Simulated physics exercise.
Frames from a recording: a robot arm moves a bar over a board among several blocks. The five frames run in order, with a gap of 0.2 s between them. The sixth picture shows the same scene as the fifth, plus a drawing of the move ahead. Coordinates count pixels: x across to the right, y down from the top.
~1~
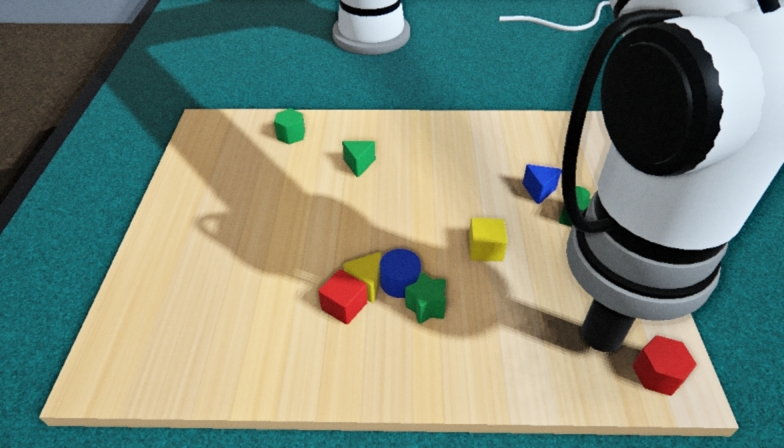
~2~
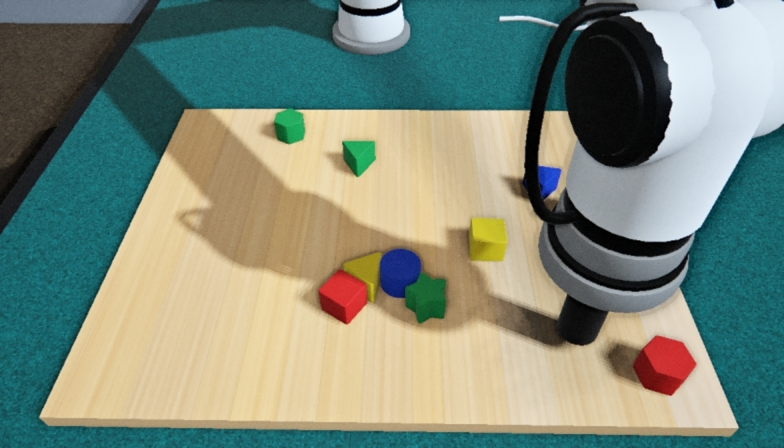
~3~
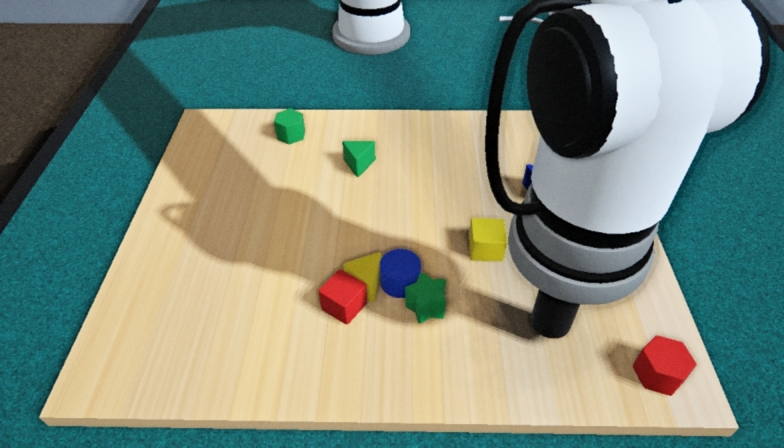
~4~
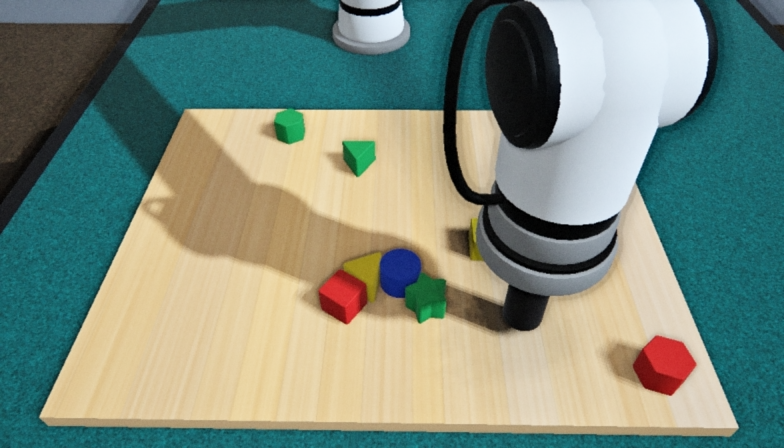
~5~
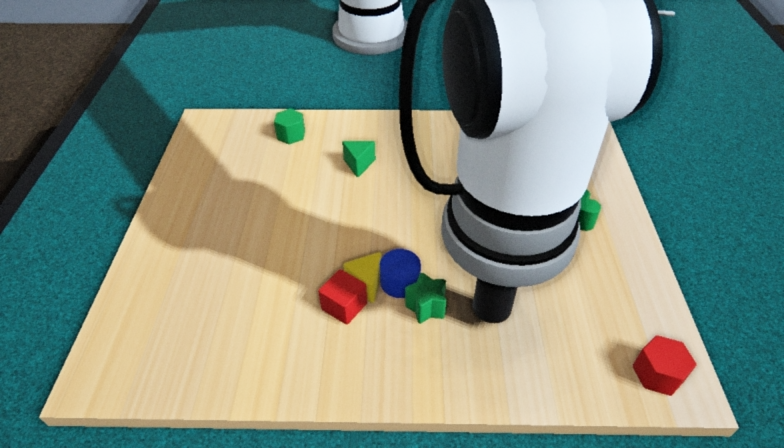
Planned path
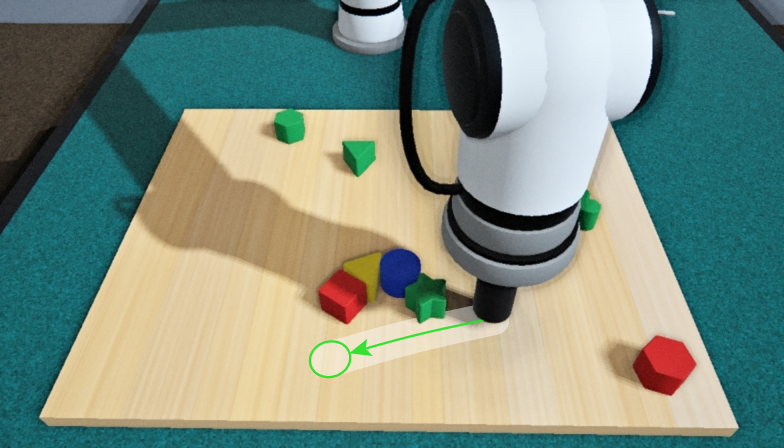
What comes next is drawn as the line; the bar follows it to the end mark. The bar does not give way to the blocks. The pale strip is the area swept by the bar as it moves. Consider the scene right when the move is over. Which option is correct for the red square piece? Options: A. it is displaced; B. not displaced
Letter B.
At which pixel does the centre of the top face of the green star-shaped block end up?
It sits at (393, 292).
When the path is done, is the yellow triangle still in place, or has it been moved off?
That block stands still.
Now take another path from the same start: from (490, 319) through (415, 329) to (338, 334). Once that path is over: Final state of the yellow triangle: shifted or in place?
It will be nudged away from its spot.
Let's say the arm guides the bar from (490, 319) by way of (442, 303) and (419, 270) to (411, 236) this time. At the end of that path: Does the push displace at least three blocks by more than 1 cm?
My answer is yes.
Path on the board, from (490, 319) to (330, 359).
On the path given first. One third of the way, bar at (438, 319); blue circle at (398, 260); green star-shaped block at (412, 288), turned 30° clockwise.
Two thirds of the way, bar at (384, 333); blue circle at (398, 259); green star-shaped block at (393, 292), turned 85° clockwise.
At the end, bar at (328, 348); red square piece in place; yellow triangle in place; blue circle at (398, 259); green star-shaped block at (393, 292), turned 85° clockwise.
